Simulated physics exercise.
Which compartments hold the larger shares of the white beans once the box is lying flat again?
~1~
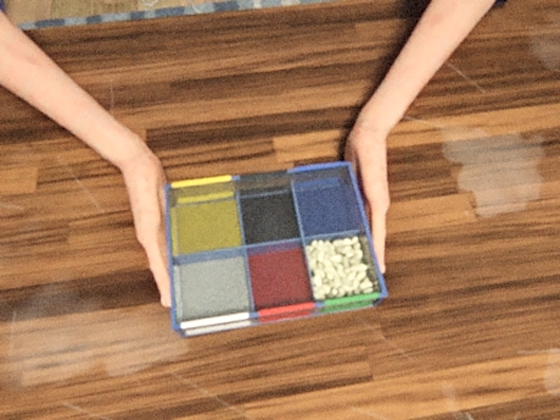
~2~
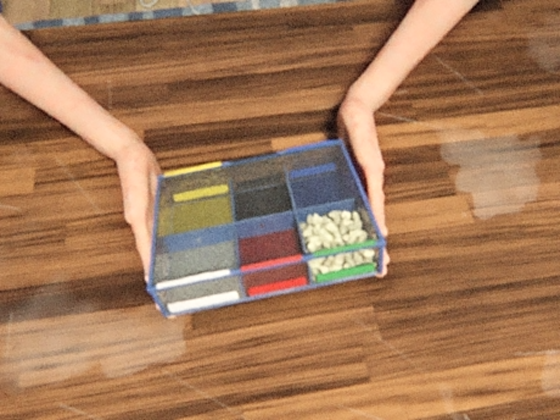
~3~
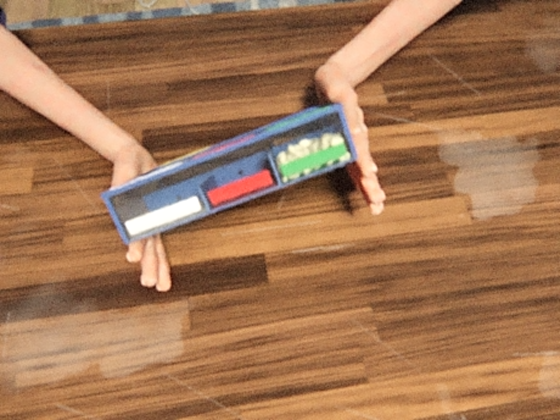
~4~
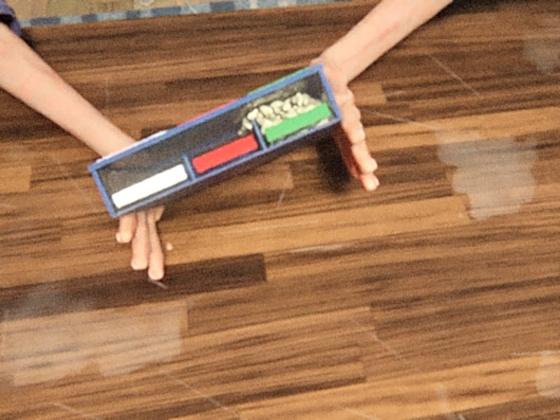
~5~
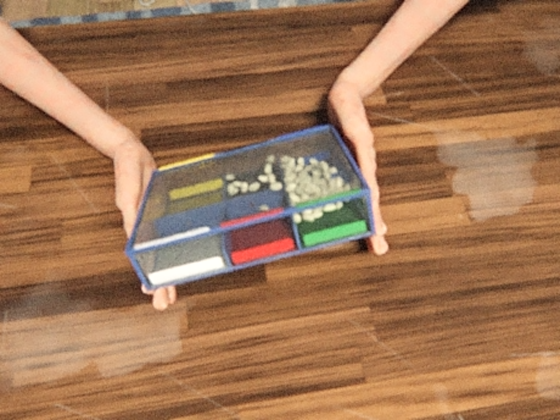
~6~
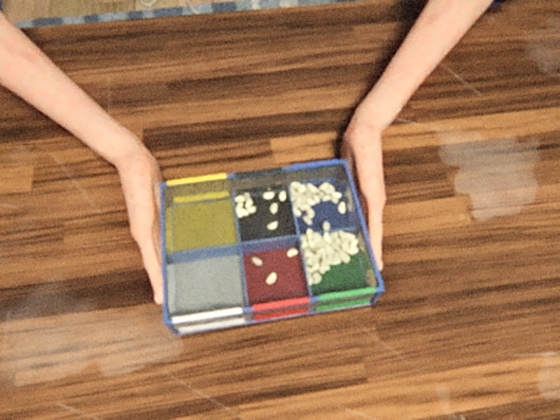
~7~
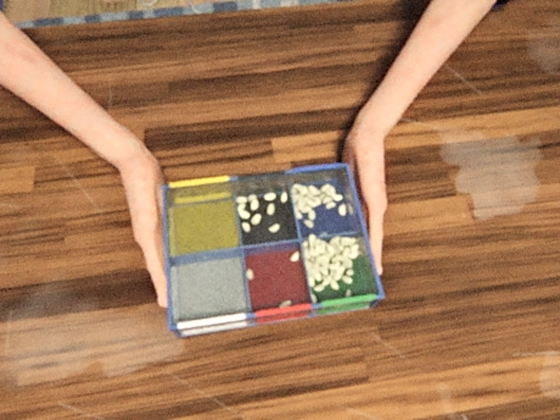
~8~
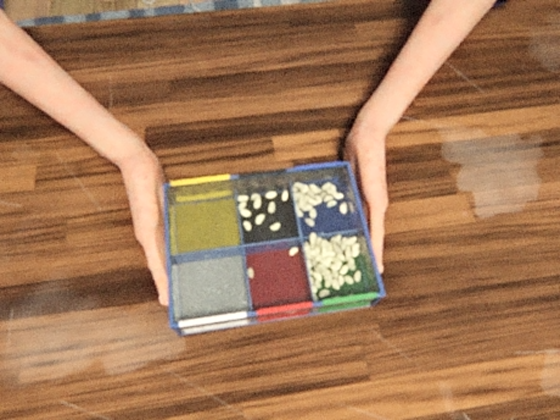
The green compartment holds the most and the blue one holds the next largest share. Black and red have only small shares, while yellow and white are empty.
